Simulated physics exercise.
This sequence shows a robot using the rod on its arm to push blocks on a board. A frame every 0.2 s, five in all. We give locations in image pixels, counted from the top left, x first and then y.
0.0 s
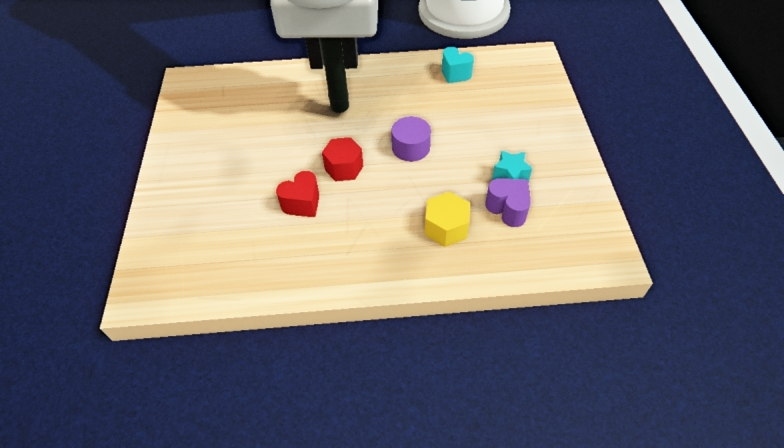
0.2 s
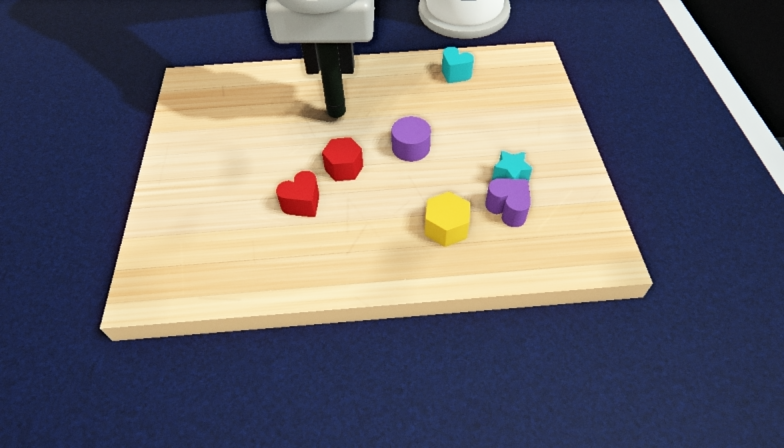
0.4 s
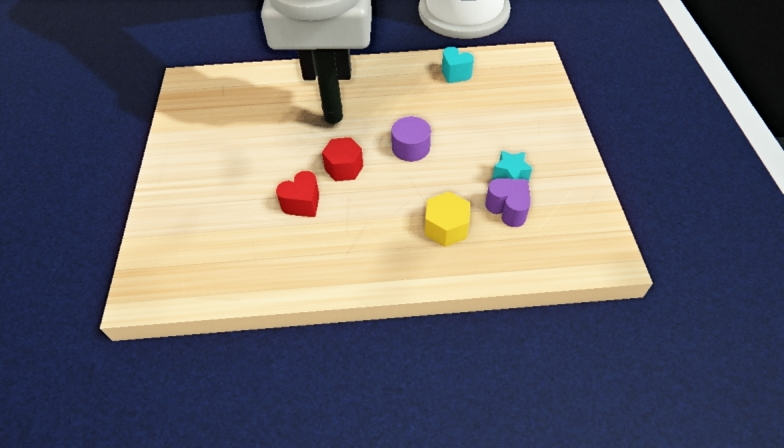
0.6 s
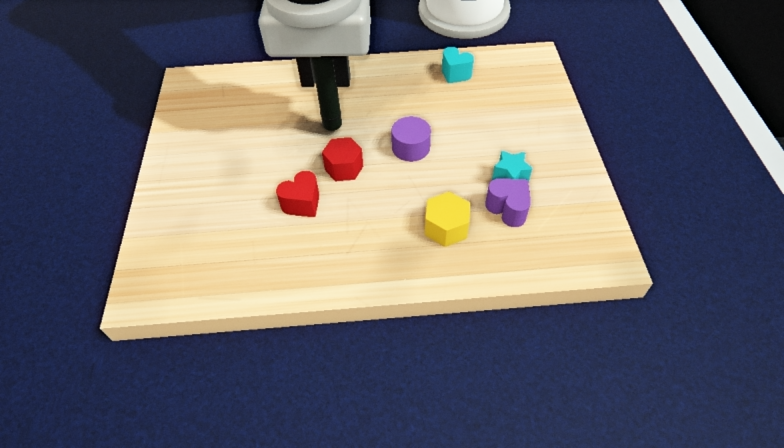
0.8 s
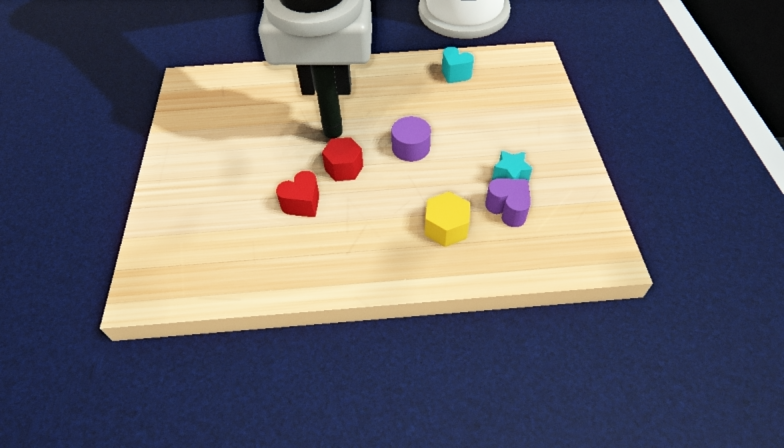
A black rod on a robot arm moved slightly left and then a short way down the wooden board toward the red hexagon, while the colorful blocks all stayed where they were.
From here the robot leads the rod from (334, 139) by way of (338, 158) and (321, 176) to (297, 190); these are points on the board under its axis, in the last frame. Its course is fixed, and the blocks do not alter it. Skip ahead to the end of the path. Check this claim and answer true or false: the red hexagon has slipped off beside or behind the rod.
The statement is true.
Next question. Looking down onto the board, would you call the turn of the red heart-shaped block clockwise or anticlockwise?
Rotates counter-clockwise.
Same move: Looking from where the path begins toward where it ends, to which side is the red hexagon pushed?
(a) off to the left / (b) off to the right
I choose a.
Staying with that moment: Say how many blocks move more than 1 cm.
2.
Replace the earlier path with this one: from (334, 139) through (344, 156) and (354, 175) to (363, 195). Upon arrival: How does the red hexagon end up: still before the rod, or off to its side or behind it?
Held in front.
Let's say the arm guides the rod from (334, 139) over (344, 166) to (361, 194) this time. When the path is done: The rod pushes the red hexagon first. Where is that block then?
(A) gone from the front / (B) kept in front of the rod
The one that fits is B, kept in front of the rod.
What follows on the original path. One third of the way, rod at (337, 153); red hexagon at (345, 160).
Two thirds of the way, rod at (319, 170); red hexagon at (345, 168), turned 35° anticlockwise.
At the end, rod at (295, 184); red heart-shaped block at (290, 198), turned 20° anticlockwise; red hexagon at (345, 168), turned 35° anticlockwise; purple circular block in place.
